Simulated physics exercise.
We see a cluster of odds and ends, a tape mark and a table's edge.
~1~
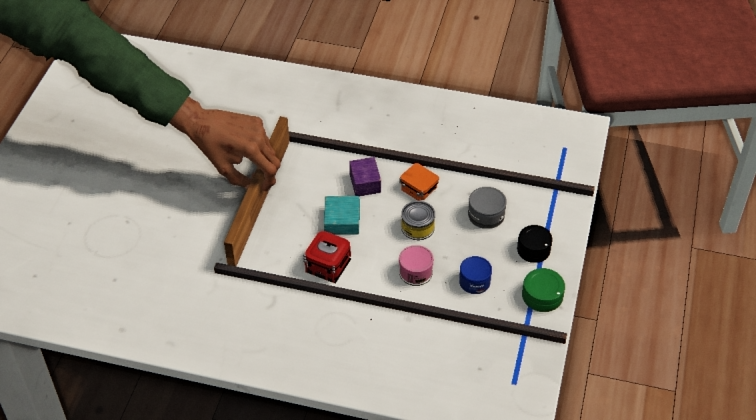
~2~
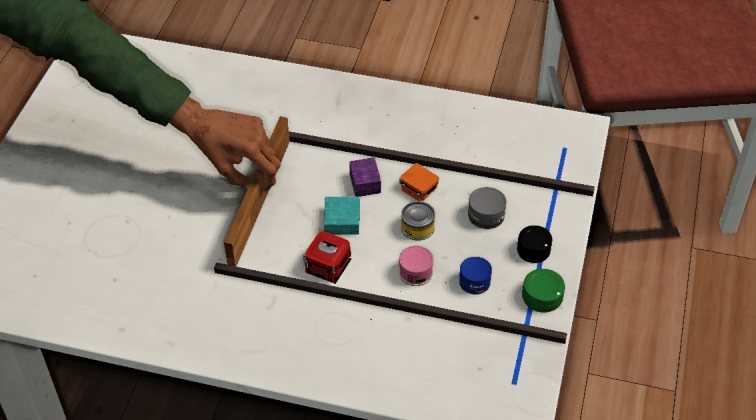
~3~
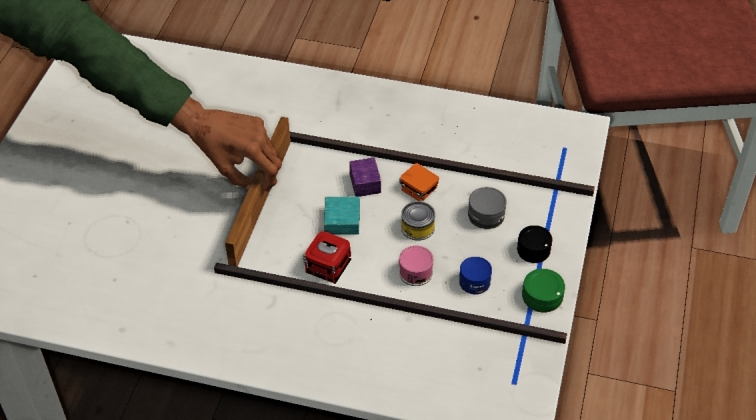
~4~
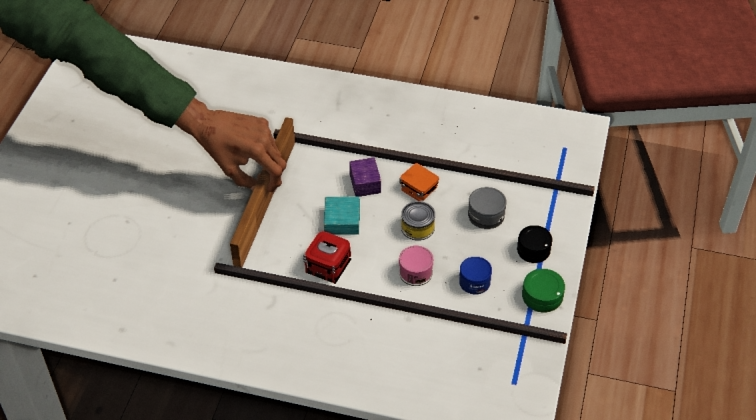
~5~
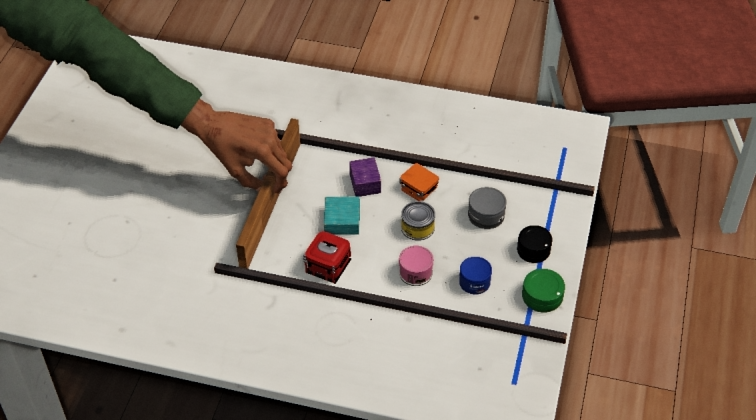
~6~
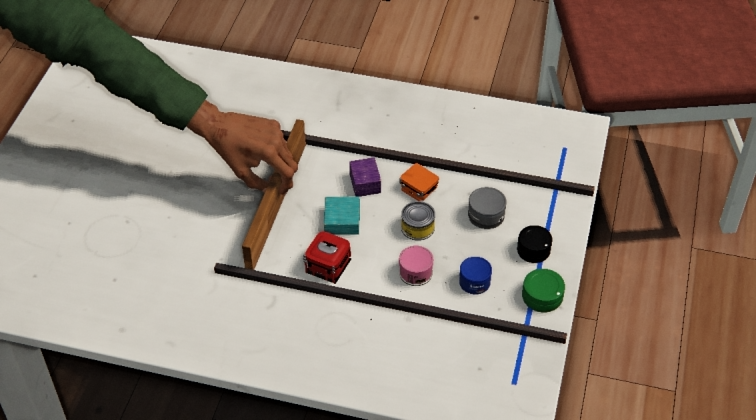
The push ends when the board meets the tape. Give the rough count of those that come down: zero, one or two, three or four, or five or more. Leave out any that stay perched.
Here the number that fall off is five or more.
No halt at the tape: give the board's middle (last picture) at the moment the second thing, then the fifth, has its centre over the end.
Its middle is around (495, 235) and later (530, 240).
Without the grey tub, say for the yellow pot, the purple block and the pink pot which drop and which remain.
The yellow pot tumbles off; the purple block is kept; the pink pot drops off.
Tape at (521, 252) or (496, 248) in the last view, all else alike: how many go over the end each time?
It would be 3 and 1.
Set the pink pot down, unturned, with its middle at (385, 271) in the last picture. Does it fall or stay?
The pink pot goes over.
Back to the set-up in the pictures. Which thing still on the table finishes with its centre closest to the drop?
That is the orange case.
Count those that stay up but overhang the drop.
1 of them.
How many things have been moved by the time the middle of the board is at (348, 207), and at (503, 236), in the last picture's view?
By then 3, and 10.
A little later, none off yet; green lid at rest near (543, 290); black lid at rest near (535, 244); blue tub at rest near (475, 276).
When it is over, the number that fall off is five or more; down, yellow pot, pink pot, grey tub, blue tub, black lid and green lid.
